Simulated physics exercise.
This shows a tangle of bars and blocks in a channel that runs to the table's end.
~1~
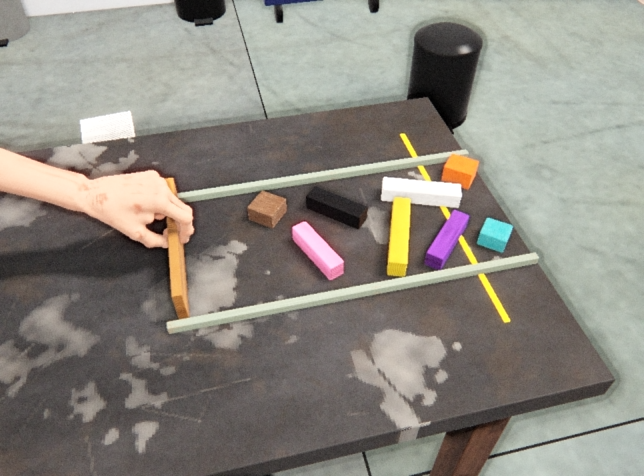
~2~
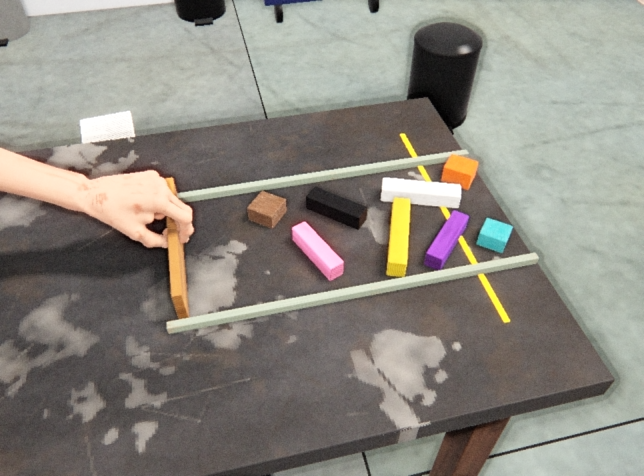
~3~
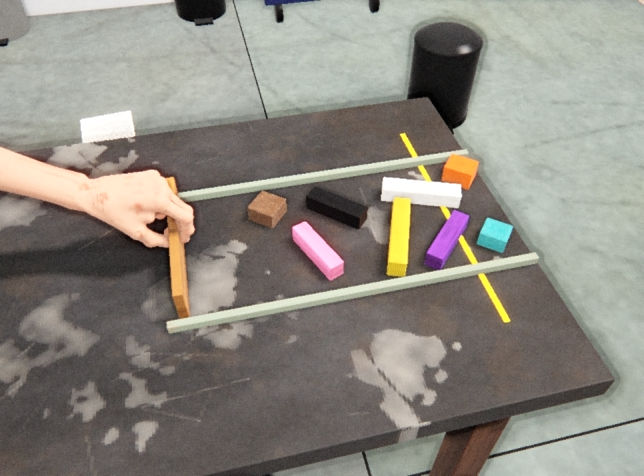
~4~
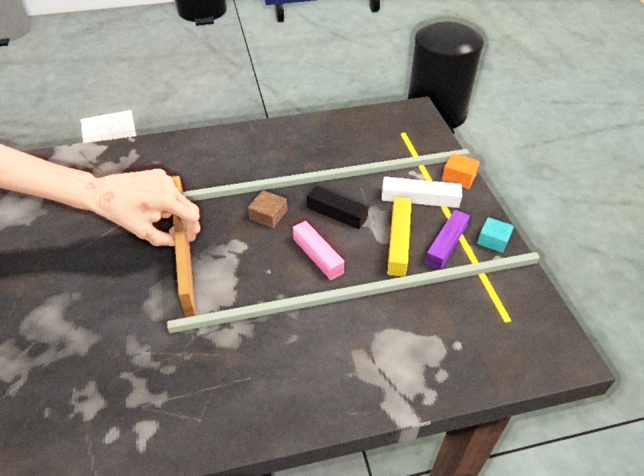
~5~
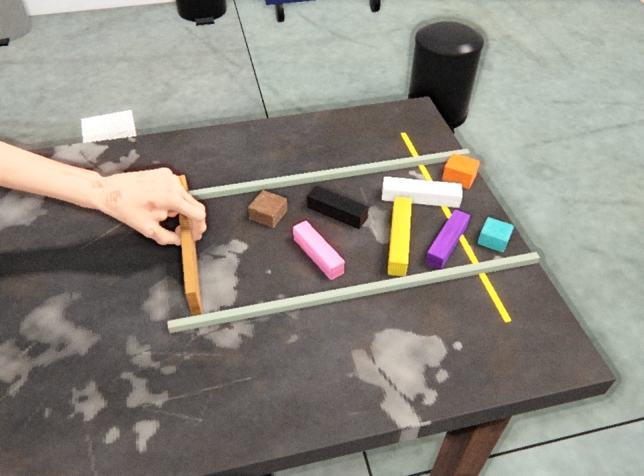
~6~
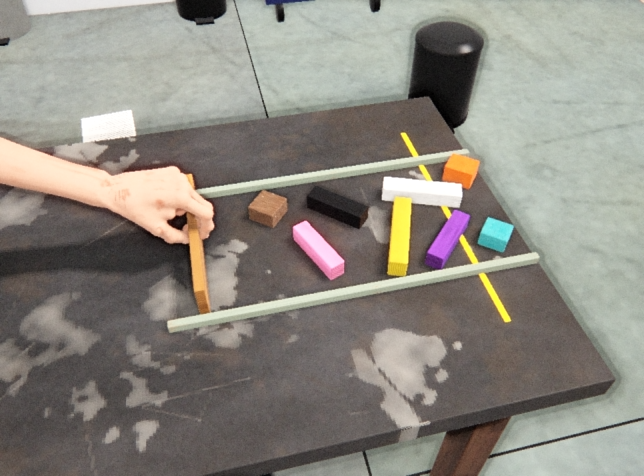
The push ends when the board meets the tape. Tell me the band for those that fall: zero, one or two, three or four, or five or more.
As it turns out, the number that fall off is three or four.
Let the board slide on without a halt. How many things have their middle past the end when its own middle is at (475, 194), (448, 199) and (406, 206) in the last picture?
The counts: 6, 3 and 0.
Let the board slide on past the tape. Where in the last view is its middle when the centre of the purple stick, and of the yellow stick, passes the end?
For the purple stick at (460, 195), for the yellow stick at (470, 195).
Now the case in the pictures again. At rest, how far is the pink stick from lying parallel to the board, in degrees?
About 0°.
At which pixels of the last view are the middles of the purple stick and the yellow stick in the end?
First (510, 228), then (493, 223).
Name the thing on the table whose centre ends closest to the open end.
Foremost is the purple stick.
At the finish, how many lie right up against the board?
The number is 2.
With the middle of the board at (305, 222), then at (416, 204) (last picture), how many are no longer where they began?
The counts are 3 and 8.
Soon after, none off yet; orange block at rest near (461, 171); turquoise block at rest near (495, 235); purple stick at rest near (448, 239).
Then, none off yet; orange block at rest near (462, 171); turquoise block moving near (499, 235); purple stick moved a little near (474, 234).
At rest, the number that fall off is three or four; fallen, white bar, turquoise block and orange block.
